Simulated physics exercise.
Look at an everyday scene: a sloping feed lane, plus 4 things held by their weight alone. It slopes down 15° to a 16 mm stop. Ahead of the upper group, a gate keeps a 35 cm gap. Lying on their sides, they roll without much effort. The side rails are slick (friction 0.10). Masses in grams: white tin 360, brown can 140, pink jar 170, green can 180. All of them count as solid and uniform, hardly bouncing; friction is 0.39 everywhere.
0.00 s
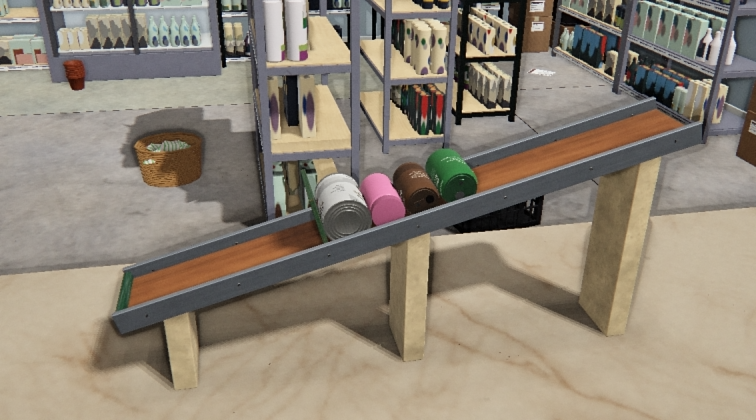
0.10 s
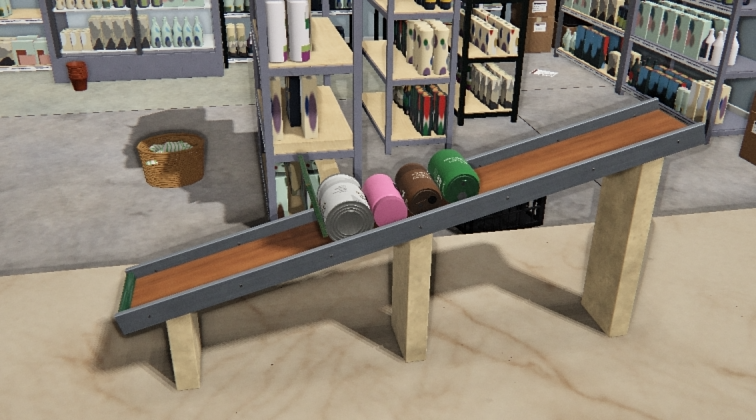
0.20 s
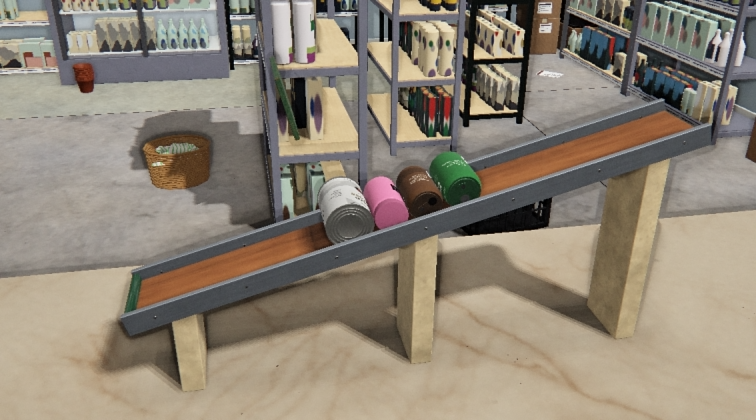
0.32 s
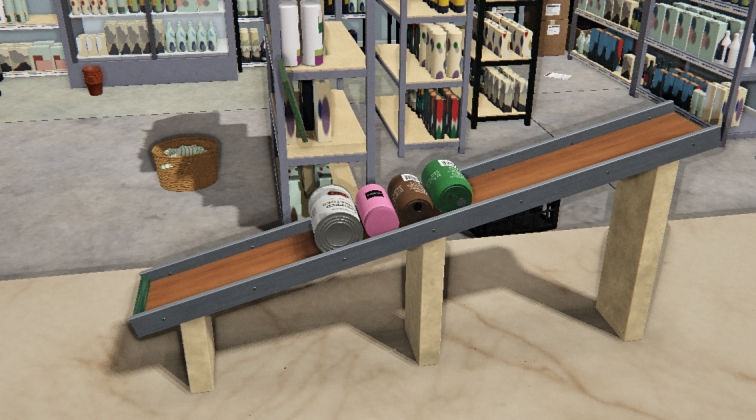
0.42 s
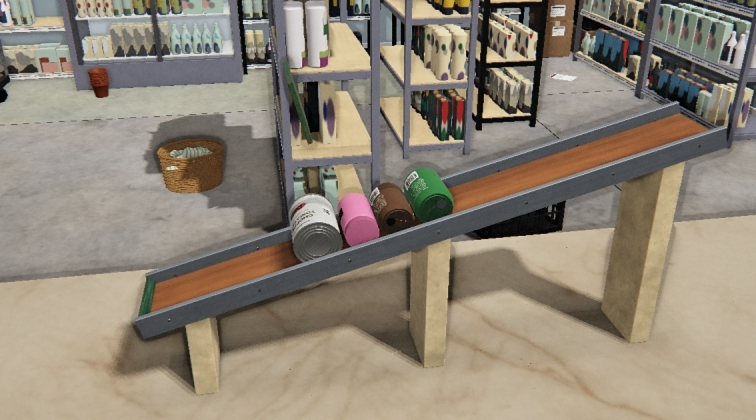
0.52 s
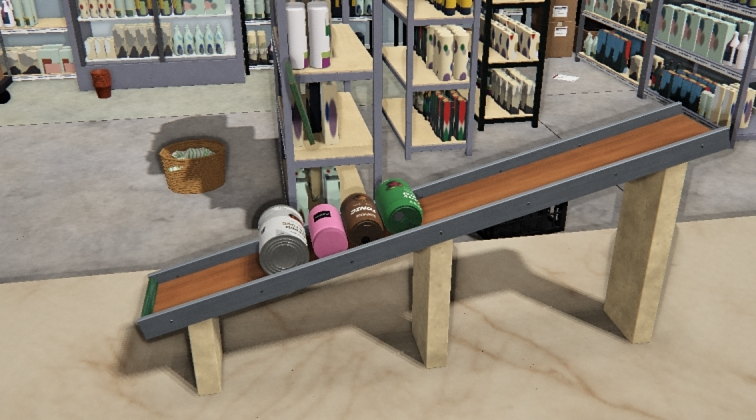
In a store, four cans sit on a sloping ramp, then roll together down toward the left.
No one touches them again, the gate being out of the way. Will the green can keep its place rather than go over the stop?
Yes, it keeps its place.
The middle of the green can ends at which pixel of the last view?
The resting point is around (199, 272).
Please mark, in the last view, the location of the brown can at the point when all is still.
Around (163, 285).
Around 0.62 s, leader 13 cm from the stop; green can near (363, 218).
Around 0.82 s, green can near (267, 249).
Around 1.02 s, white tin and pink jar now over the stop; green can near (202, 270).
Around 1.32 s, green can not moving near (199, 272); brown can not moving.
Finally (1.5 s), over the stop, white tin and pink jar; the other 2 in the lane. In the last view, green can near (199, 272).
